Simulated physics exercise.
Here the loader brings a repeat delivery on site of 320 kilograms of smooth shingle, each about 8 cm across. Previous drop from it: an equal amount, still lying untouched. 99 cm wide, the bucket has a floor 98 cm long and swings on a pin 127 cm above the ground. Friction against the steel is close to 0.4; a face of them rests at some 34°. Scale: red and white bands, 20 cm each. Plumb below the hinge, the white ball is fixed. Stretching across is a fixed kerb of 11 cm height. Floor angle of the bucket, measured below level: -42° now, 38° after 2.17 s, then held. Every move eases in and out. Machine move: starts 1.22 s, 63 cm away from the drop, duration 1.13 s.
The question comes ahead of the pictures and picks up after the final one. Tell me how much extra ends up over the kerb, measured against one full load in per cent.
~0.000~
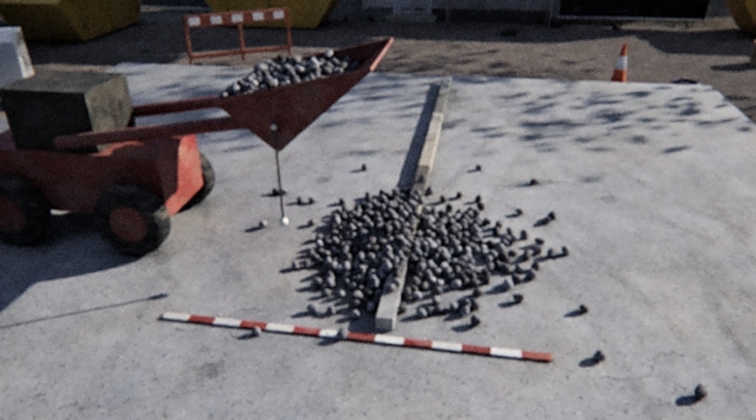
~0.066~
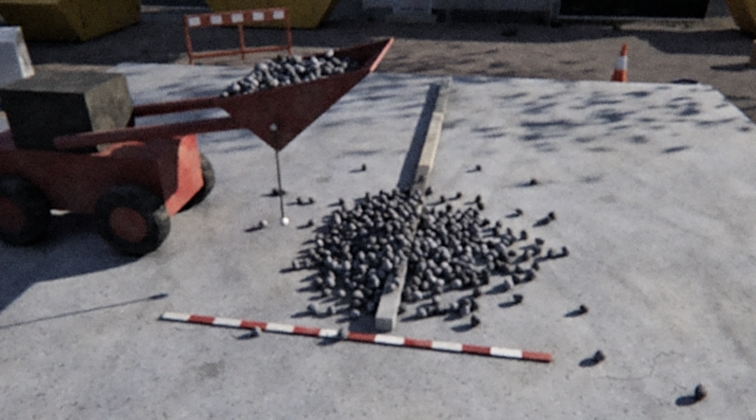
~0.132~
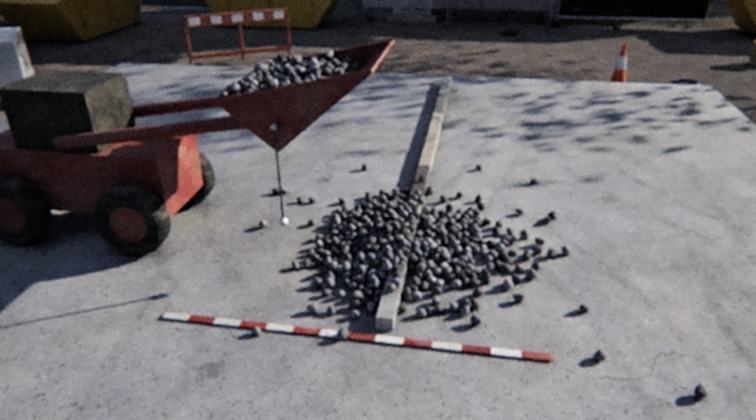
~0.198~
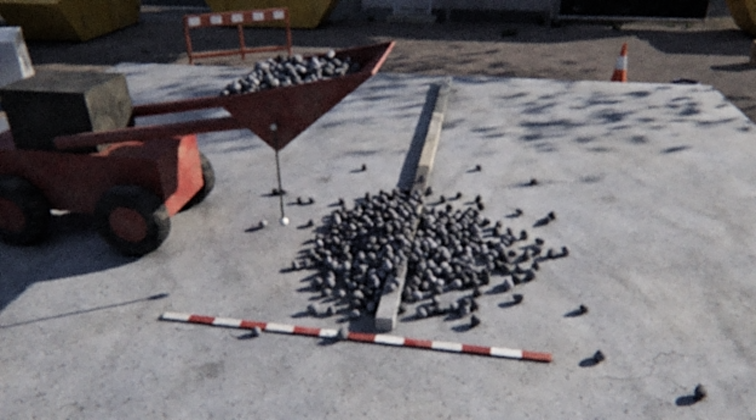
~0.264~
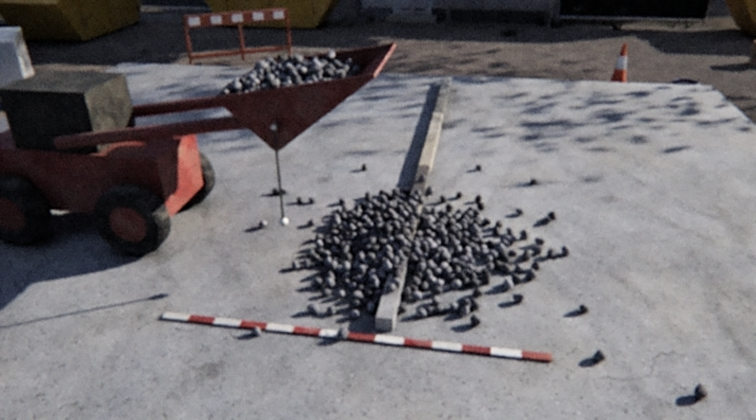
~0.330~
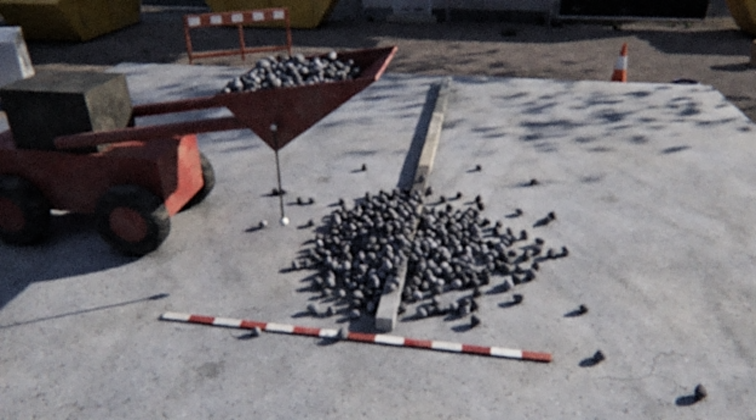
The extra comes to about 8 percent of a load.
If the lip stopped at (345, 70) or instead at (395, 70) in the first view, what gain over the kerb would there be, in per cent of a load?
First some 0, then 20 per cent.
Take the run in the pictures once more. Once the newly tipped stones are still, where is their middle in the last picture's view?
The middle lies near (349, 230) in the last picture.
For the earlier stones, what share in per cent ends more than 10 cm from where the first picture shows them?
Close to 10 in a hundred of them.
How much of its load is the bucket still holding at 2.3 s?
10 %.
After 1.6 s the floor is at 26°; in per cent of one load, 90 in the bucket, 73 on this side of the kerb, 38 over the kerb; the foremost stones are at (572, 260).
After 2.3 s the floor is at 38°; in per cent of one load, 10 in the bucket, 146 on this side of the kerb, 46 over the kerb; the foremost stones are at (572, 260).
After 2.8 s the floor is at 38°; in per cent of one load, 0 in the bucket, 154 on this side of the kerb, 46 over the kerb; the foremost stones are at (572, 260).
After 5.4 s the floor is at 38°; in per cent of one load, 0 in the bucket, 154 on this side of the kerb, 46 over the kerb; the foremost stones are at (572, 260). Net gain over the kerb, 8.
